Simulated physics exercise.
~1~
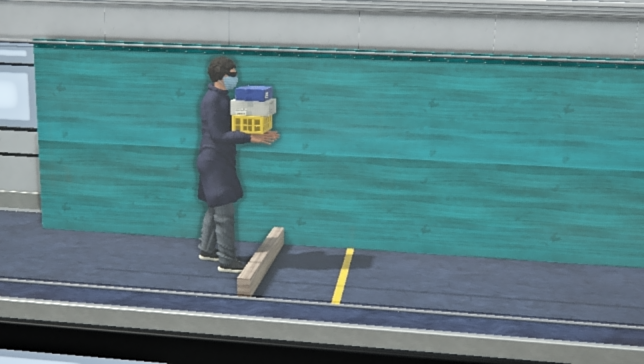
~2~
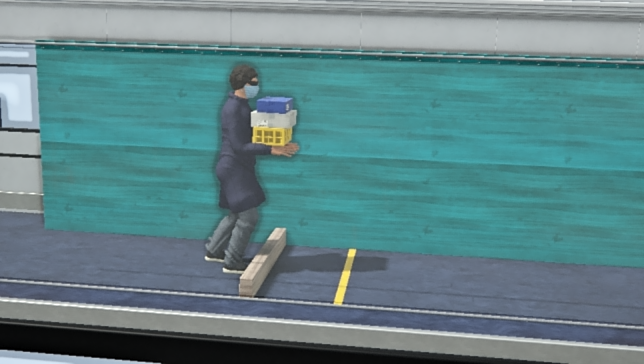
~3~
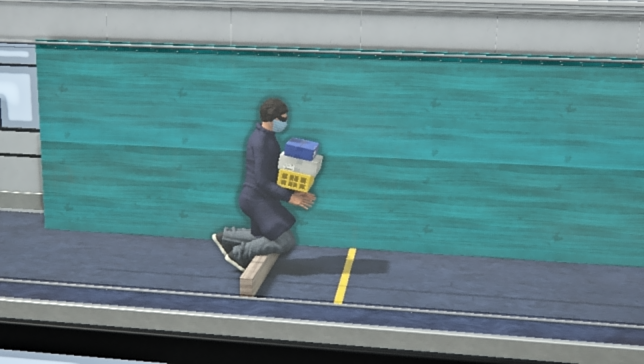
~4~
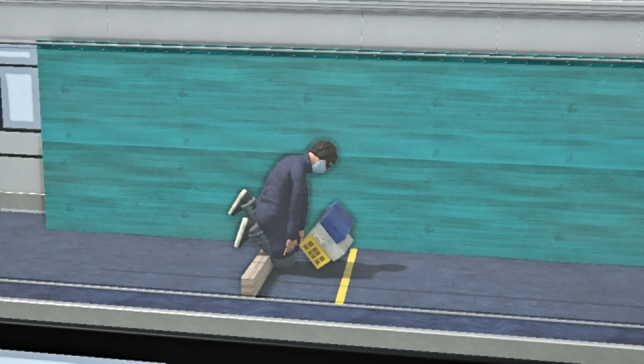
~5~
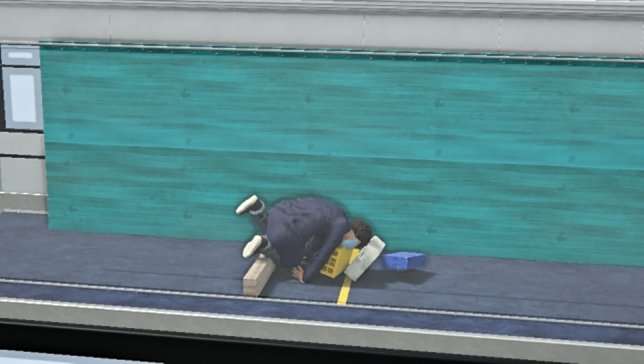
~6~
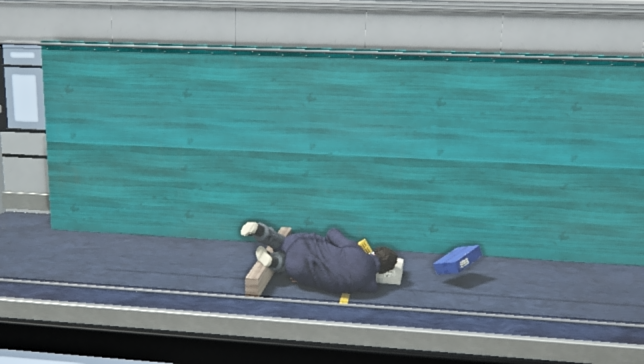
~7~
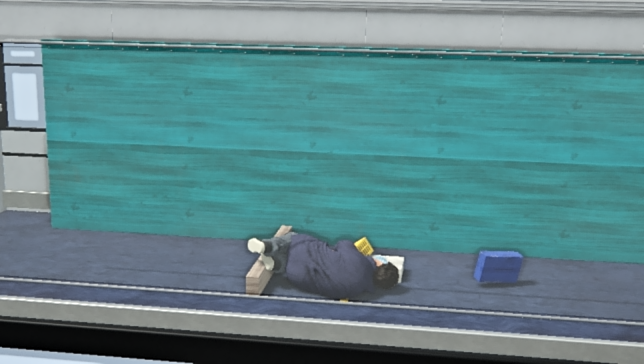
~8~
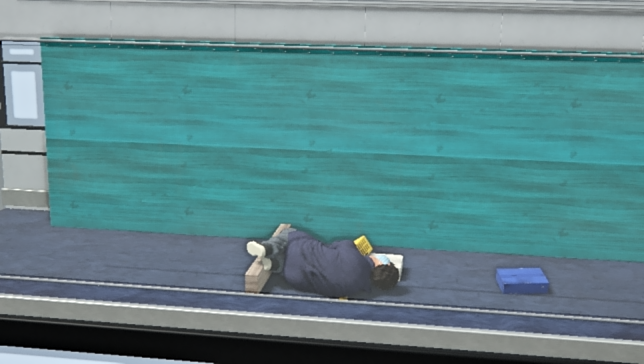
A dark blue-grey floor runs along a teal panelled wall, seen from the side and slightly above by a gently swaying camera. At left, a masked figure in a long dark coat holds a stack of blue, white and yellow boxes behind a low pale beam, with a yellow line to its right. The figure sags forward, knees folding onto the beam, and pitches over it headfirst as the boxes tip and spill. The blue box tumbles farther right and settles flat. The figure lies crumpled, feet by the beam and head beyond the line, beside the white and yellow boxes.
